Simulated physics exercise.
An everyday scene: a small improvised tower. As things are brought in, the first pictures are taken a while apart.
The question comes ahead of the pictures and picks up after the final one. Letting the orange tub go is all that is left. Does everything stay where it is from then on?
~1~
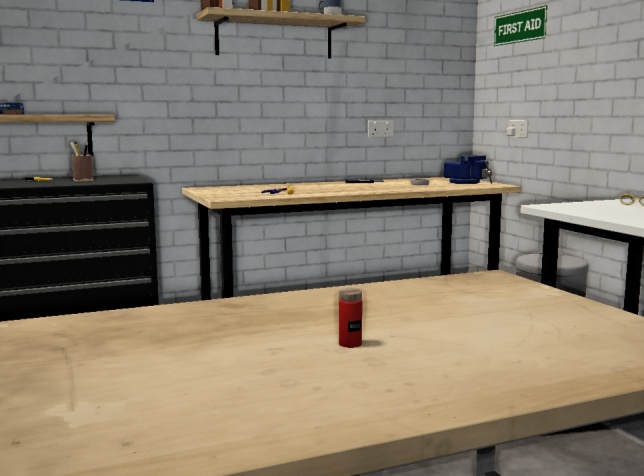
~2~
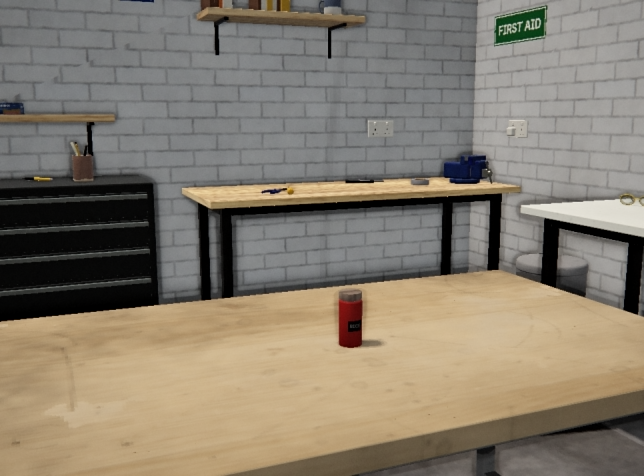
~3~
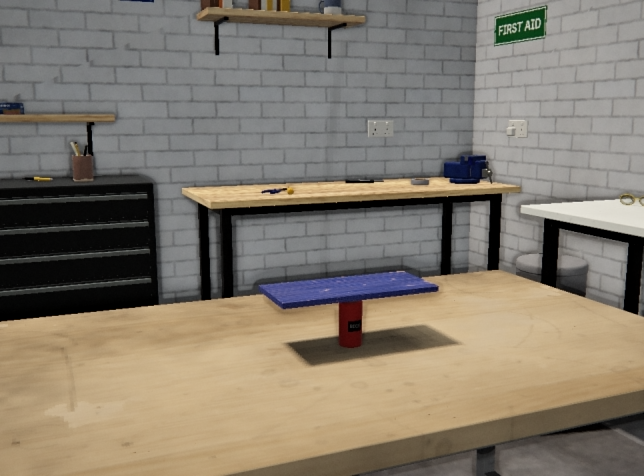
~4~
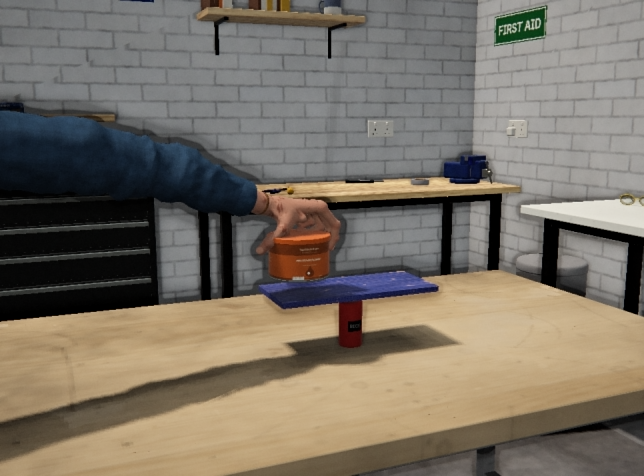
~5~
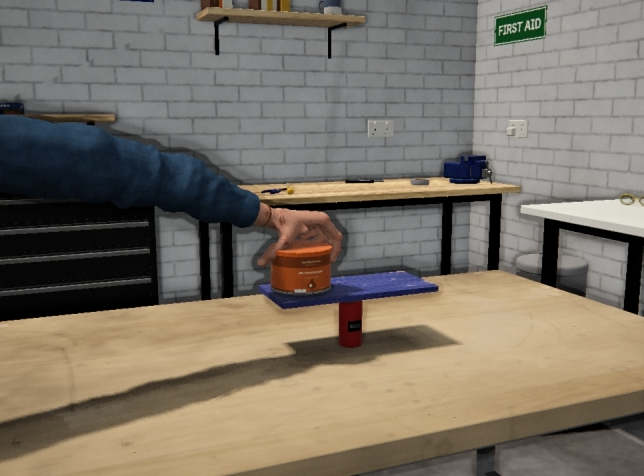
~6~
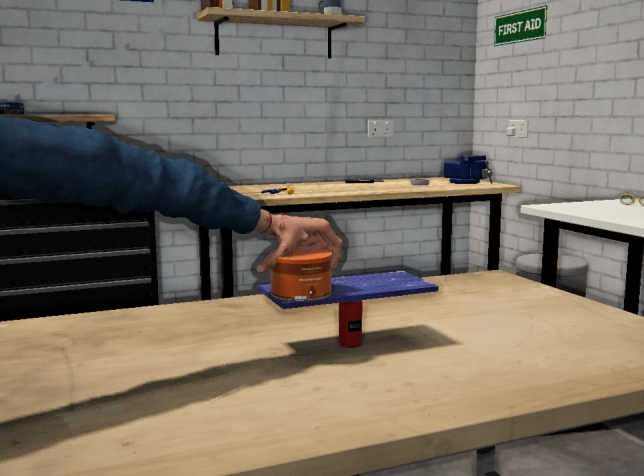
Most likely something will tip or drop.
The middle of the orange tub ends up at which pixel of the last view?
I'd point to roughly (290, 323).
Then, 0.30 s after the last picture, orange tub now fallen; blue board tipped 45° from how it was.
Then, 0.40 s after the last picture, blue board tipped 49° from how it was.
At rest, fallen, orange tub; tipped over in the stack, blue board; red shaker in place. Seen from the same camera at the end, orange tub near (290, 322). The stack loses its balance.
